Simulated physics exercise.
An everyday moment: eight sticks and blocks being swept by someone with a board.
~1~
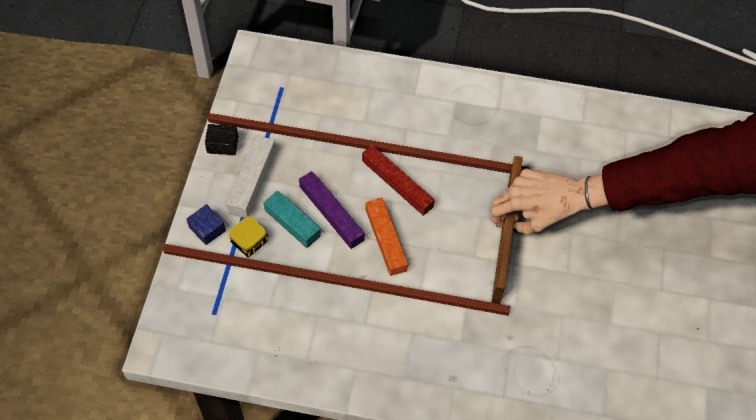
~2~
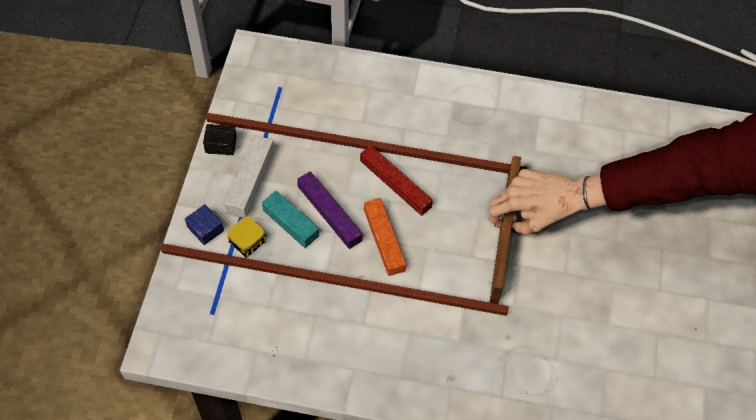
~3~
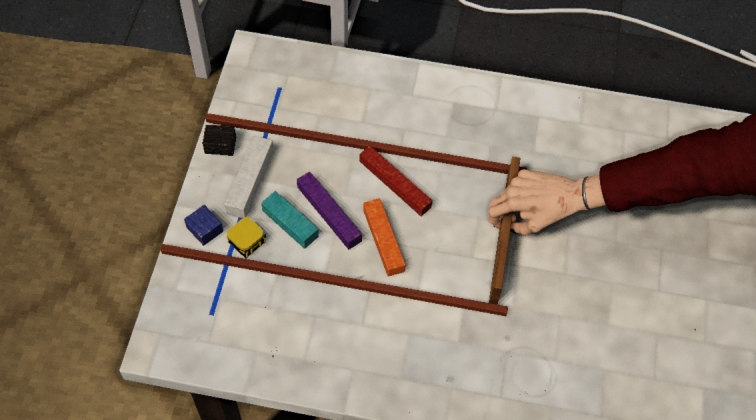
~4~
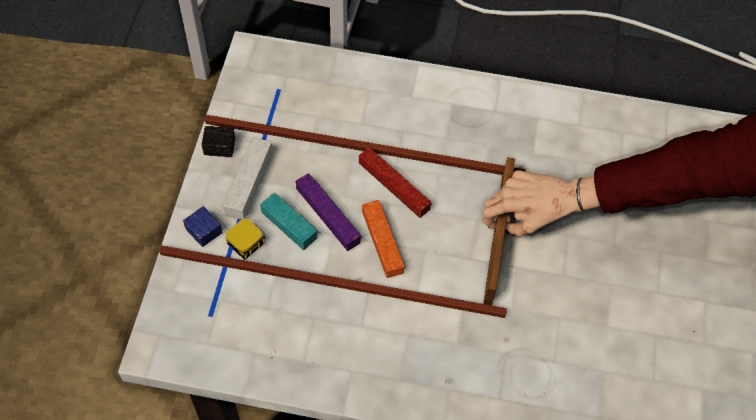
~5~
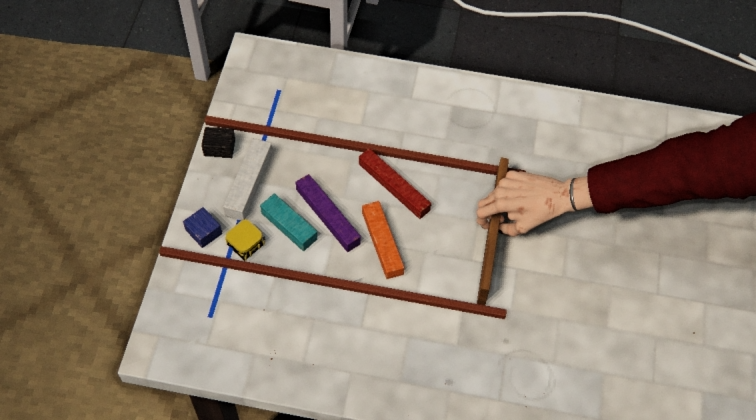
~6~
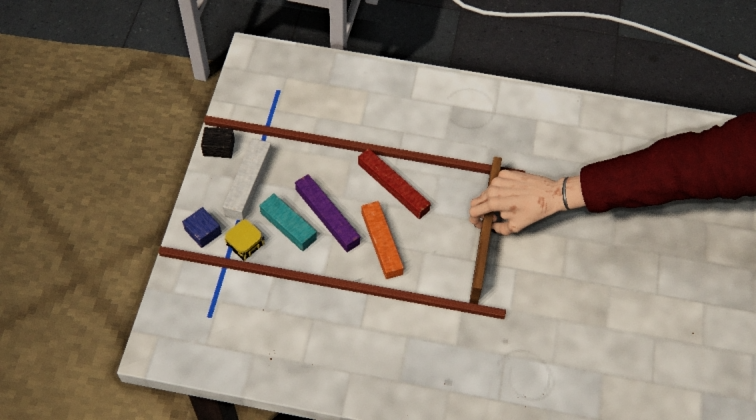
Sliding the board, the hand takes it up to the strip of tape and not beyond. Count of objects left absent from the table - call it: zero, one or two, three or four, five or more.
My call is three or four.
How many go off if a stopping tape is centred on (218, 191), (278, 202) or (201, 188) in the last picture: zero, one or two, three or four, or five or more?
In turn: 5 or more; none at all; five or more.
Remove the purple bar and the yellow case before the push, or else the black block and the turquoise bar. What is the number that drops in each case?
1 and 1.
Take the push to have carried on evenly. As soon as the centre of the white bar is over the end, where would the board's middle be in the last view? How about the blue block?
I reckon its middle sits around (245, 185) and then around (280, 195).
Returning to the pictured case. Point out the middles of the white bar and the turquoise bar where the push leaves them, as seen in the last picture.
First at (182, 180); second at (190, 219).
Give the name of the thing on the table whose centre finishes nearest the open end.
Going by centres, it is the white bar.
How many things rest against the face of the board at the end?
The count in contact is 2.
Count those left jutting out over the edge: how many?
The number would be 2.
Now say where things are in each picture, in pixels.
The first frame shows black block (222, 140); blue block (206, 225); white bar (252, 176); board (507, 229); tape (250, 193).
The second frame shows blue block (204, 225); orange bar (384, 236).
The third frame shows white bar (250, 177); red bar (395, 180).
The fourth frame shows black block (218, 142); board (500, 230).
The fifth frame shows blue block (203, 227); purple bar (328, 213).
The sixth frame shows black block (218, 142); blue block (202, 227); white bar (248, 179); board (486, 229); tape (246, 196).
A little later, none off yet; black block at rest near (218, 142); blue block at rest near (202, 227); white bar at rest near (248, 179).
Next, none off yet; black block at rest near (218, 142); blue block at rest near (201, 227); white bar moving near (243, 181).
When it is over, the number that fall off is three or four; down, yellow case, blue block and black block.
